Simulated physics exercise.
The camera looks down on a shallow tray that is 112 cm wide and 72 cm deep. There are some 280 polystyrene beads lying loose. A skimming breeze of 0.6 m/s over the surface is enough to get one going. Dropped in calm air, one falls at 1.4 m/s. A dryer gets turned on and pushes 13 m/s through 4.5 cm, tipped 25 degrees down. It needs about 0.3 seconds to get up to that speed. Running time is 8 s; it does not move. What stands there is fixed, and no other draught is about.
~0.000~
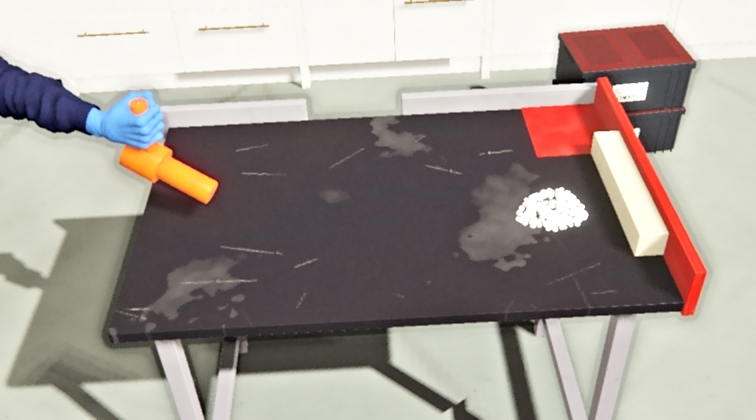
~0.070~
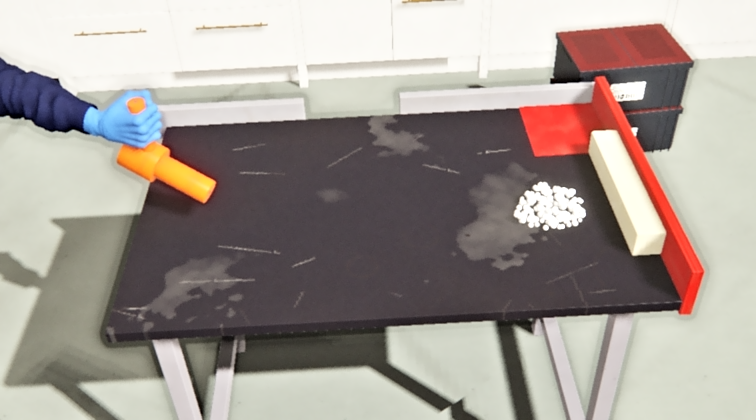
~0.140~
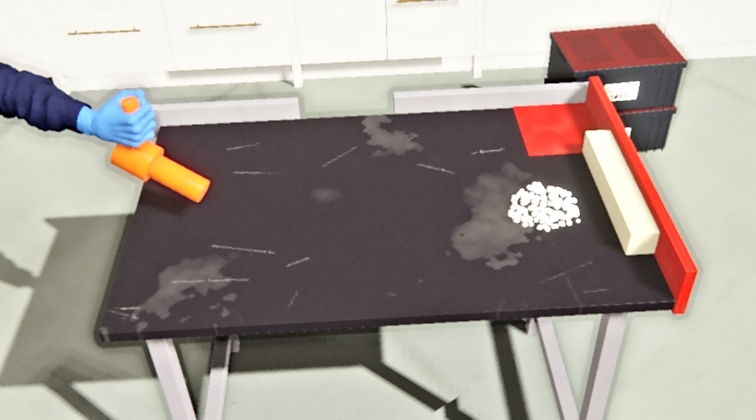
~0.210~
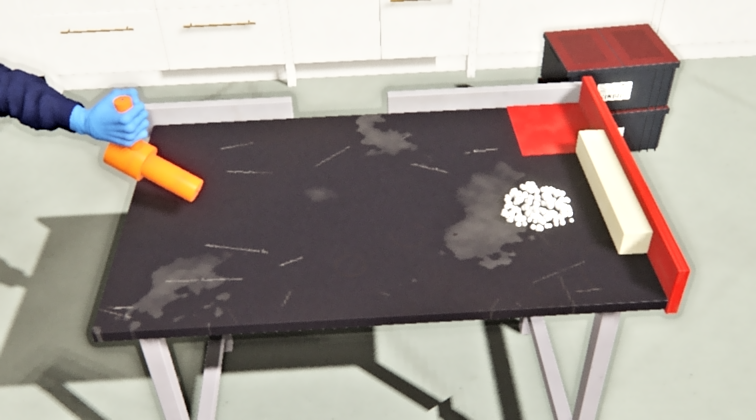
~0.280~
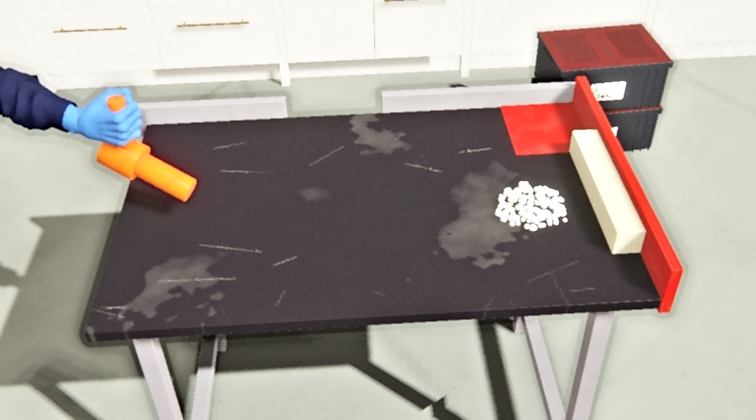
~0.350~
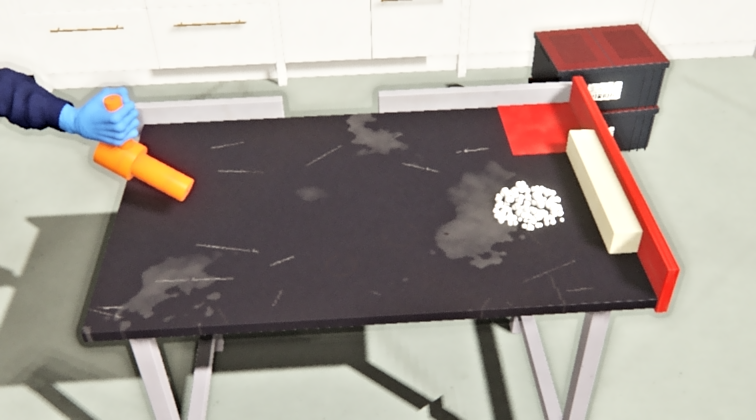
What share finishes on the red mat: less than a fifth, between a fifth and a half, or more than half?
My guess is past the halfway mark.
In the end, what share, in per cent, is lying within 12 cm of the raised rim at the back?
About 70 per cent.
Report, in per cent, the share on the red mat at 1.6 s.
Near 50 %.
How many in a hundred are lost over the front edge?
About 10 % front.
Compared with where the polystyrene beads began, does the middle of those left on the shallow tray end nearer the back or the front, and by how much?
The middle moved backwards, roughly 35 cm.
After 1.6 s the count stands so, 50 % are on the red mat; the middle of those still in play is near (579, 120).
After 2.6 s the count stands so, 64 % are on the red mat; the middle of those still in play is near (574, 109).
After 4.4 s the count stands so, 68 % are on the red mat; the middle of those still in play is near (574, 99).
After 8.0 s, at the end, 67 % are on the red mat; the middle of those still in play is near (576, 102).
